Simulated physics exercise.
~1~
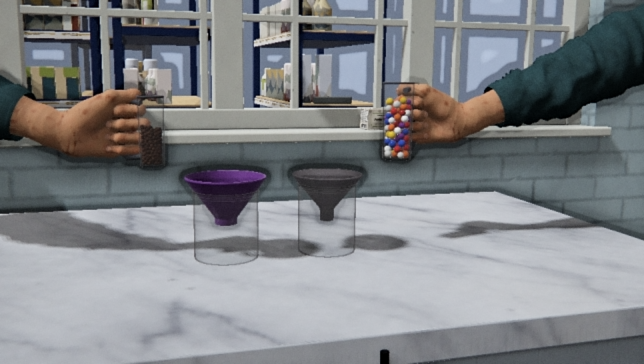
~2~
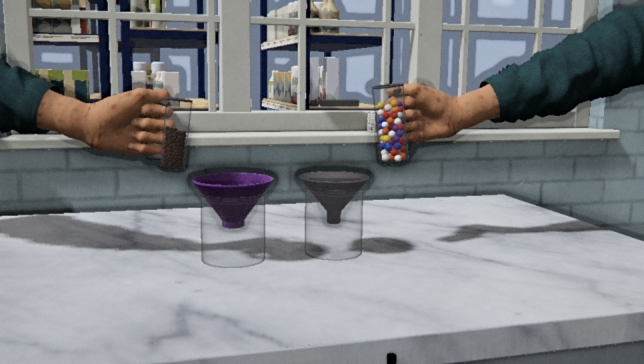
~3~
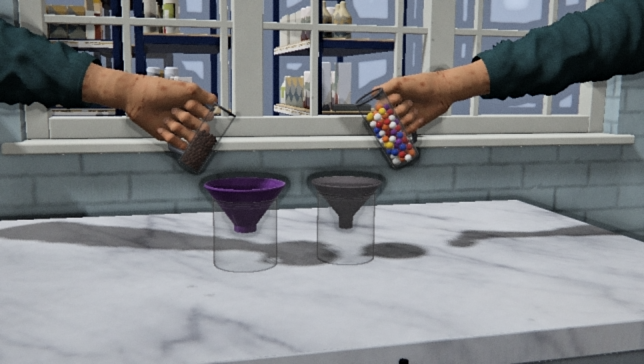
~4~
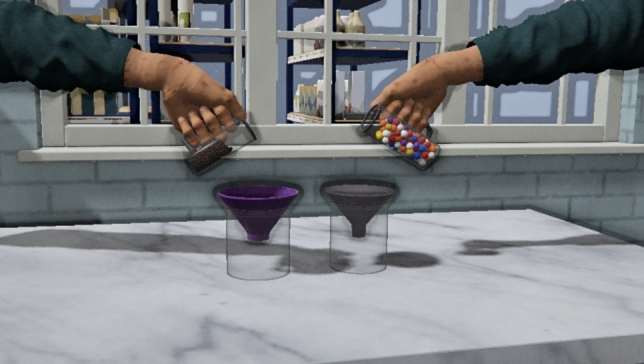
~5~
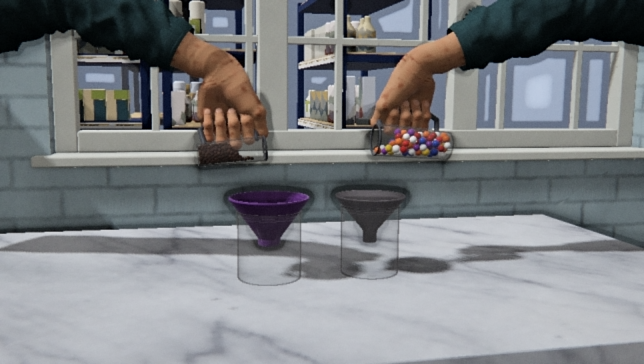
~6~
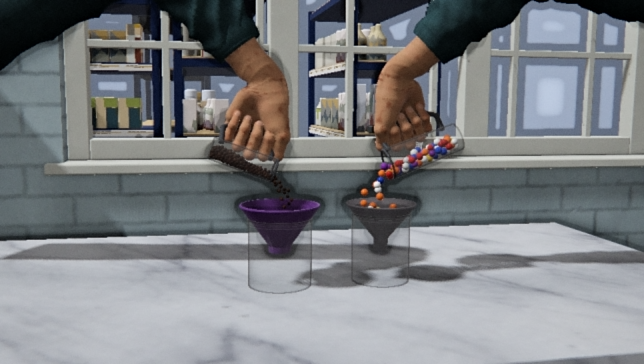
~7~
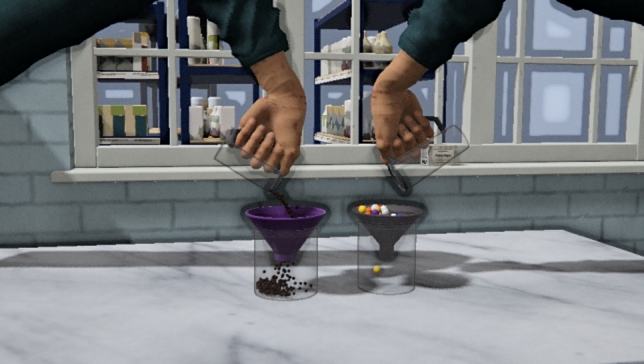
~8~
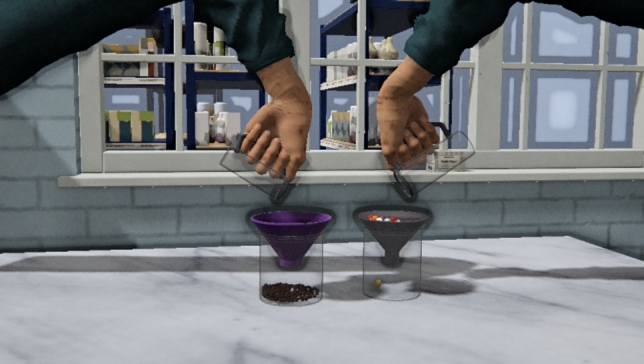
The video shows two hands tipping cups over funnels set in clear jars on a marble counter. The small dark pieces on the left pass through the purple funnel into the jar, while the colourful balls on the right mostly stay stuck in the grey funnel, with few dropping through.
